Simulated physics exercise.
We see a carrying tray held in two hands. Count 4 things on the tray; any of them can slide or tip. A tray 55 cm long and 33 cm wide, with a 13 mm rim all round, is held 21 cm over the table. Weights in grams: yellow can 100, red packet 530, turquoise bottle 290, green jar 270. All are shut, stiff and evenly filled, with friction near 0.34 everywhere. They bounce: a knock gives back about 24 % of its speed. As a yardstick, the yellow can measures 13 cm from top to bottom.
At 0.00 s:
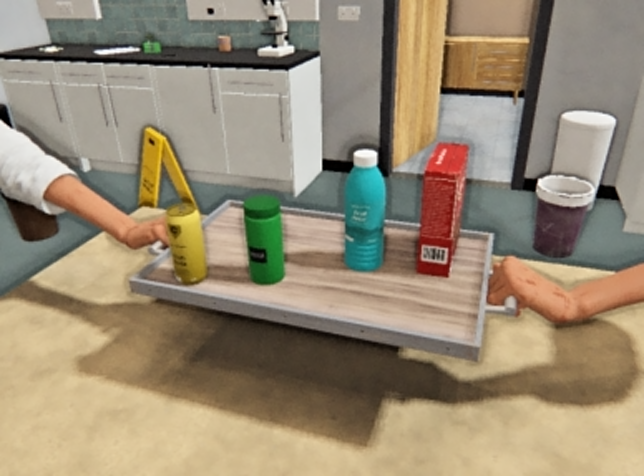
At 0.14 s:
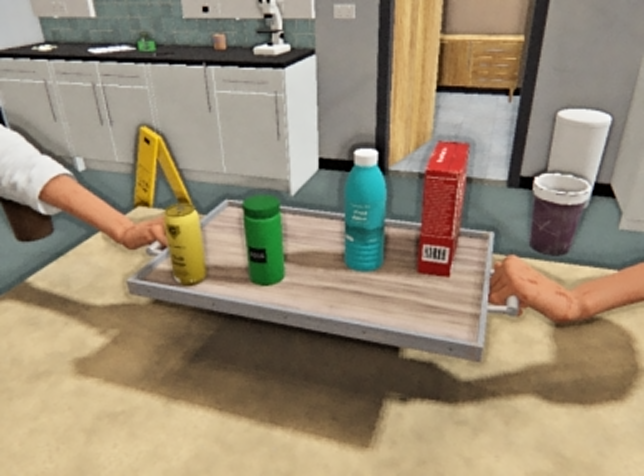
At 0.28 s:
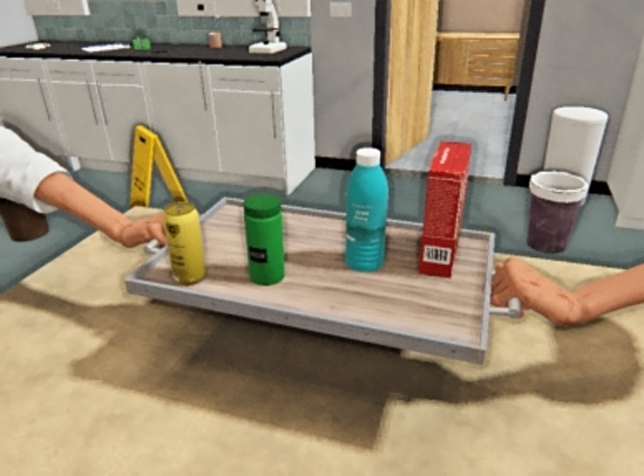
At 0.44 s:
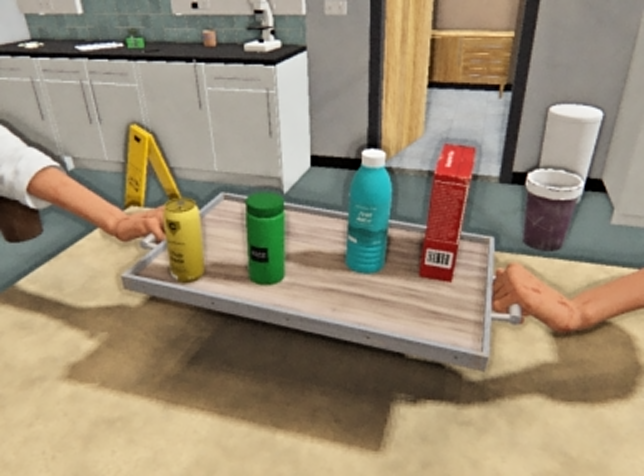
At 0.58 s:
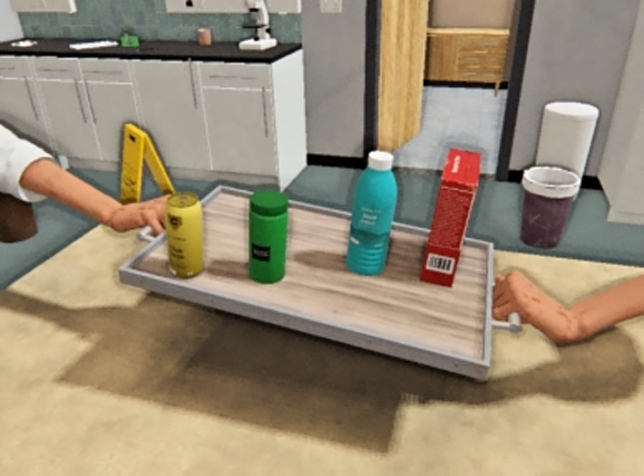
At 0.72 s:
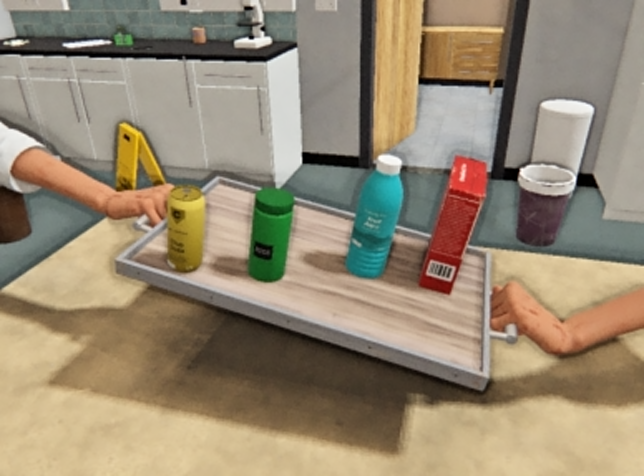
A tray held by two hands starts out level, then tilts gradually down to the right, while the yellow can, green jar, turquoise bottle and red packet on it lean with it, the packet most noticeably.
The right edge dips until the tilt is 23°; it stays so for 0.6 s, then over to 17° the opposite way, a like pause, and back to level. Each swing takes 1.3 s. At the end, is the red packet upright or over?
The red packet falls over.
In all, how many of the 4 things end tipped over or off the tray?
In all, 4.
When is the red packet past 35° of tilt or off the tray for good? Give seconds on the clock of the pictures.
Near 1.3 s.
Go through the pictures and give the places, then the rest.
The first frame shows tray level; red packet (443, 208); yellow can (187, 246).
The second frame shows tray level; green jar (264, 241); yellow can (186, 246).
The third frame shows tray tilted 1°, right edge down; turquoise bottle (367, 210); green jar (265, 240).
The fourth frame shows tray tilted 3°, right edge down; yellow can (185, 242); turquoise bottle (369, 212).
The fifth frame shows tray tilted 6°, right edge down; green jar (268, 238); yellow can (185, 237).
The sixth frame shows tray tilted 10°, right edge down; red packet (453, 224); turquoise bottle (376, 217).
Around 1.62 s, tray tilted 23°, right edge down; red packet now off the tray; yellow can shifted 11 cm; green jar shifted 11 cm.
Around 2.22 s, tray tilted 21°, right edge down; yellow can, turquoise bottle and green jar now off the tray.
Around 2.72 s, tray tilted 1°, left edge down.
Around 4.22 s, tray tilted 15°, left edge down.
Finally (5.7 s), off the tray and tipped over, yellow can, red packet, turquoise bottle and green jar. Final places as that camera would see them, red packet near (609, 367).
